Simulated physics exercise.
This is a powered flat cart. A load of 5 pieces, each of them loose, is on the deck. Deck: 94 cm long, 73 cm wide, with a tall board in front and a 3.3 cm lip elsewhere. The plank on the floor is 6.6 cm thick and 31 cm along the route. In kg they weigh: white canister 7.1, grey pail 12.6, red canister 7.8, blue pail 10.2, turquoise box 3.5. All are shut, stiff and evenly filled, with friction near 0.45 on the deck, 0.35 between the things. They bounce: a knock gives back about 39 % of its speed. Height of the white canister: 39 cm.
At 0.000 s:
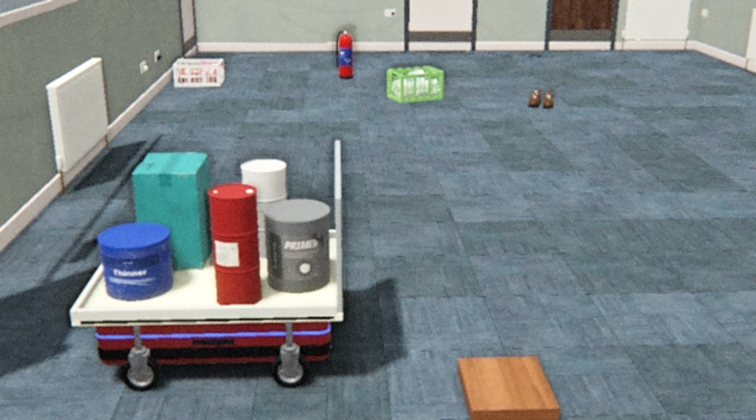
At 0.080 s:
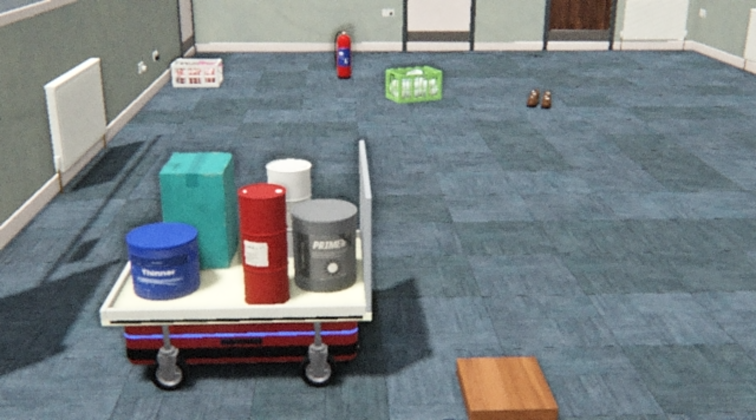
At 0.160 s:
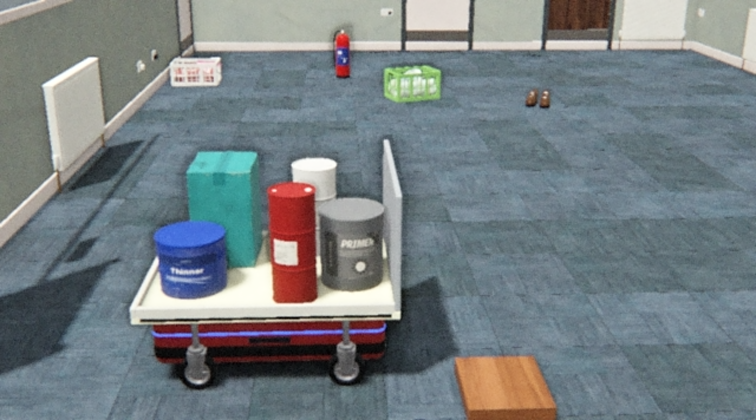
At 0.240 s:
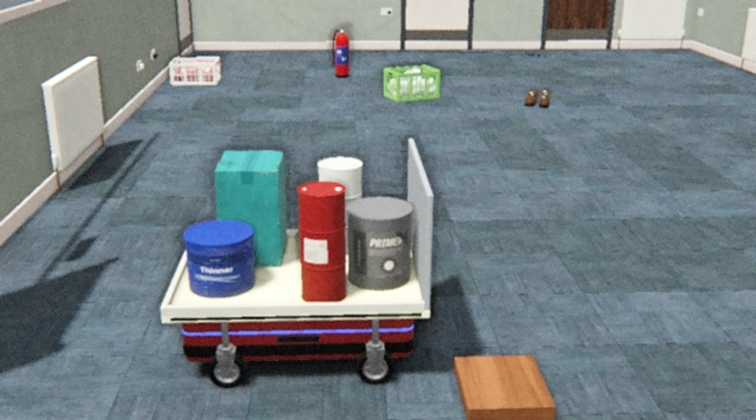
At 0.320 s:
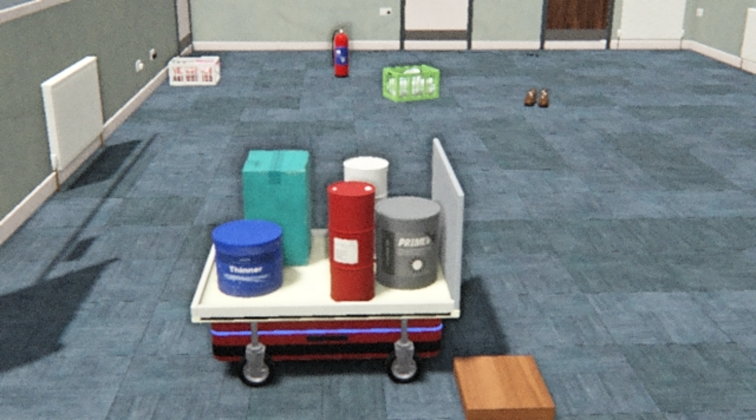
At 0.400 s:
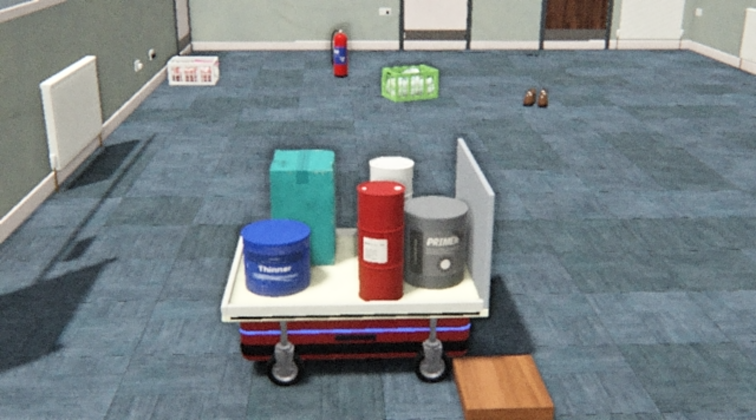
A flat cart stands on the blue-grey carpet of a large room, seen from slightly above and side-on. It carries a blue pail, turquoise box, red canister, white canister and grey pail beside an upright board at its right end, with a wooden plank, crates, an extinguisher and shoes around. The cart rolls steadily right towards the plank, its load riding along, while the view stays nearly still.
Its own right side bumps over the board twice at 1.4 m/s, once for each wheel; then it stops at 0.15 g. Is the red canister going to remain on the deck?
The red canister remains on the deck.
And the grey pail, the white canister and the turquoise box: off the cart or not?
The grey pail is still on the deck; the white canister finishes off the cart; the turquoise box is still on the deck.
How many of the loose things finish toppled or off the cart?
2 of them.
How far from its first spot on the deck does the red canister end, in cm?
Some 50 cm.
Around 0.70 s, 98 cm covered; red canister at 25° to upright near (465, 220); grey pail at 23° to upright; white canister at 17° to upright.
Around 1.10 s, 154 cm covered; red canister at 41° to upright near (590, 194); blue pail at 27° to upright; turquoise box at 21° to upright.
Around 1.50 s, 206 cm covered; red canister at 32° to upright near (715, 209); white canister at 50° to upright; turquoise box at 19° to upright.
Around 2.00 s, 240 cm covered; white canister now off the cart; red canister at 60° to upright; blue pail shifted 11 cm.
Finally (3.5 s), off the cart, white canister; on their side or leaning hard on the deck, red canister; not toppled but over 10 cm from the start, blue pail; the other 2 still in place (within 10 cm).
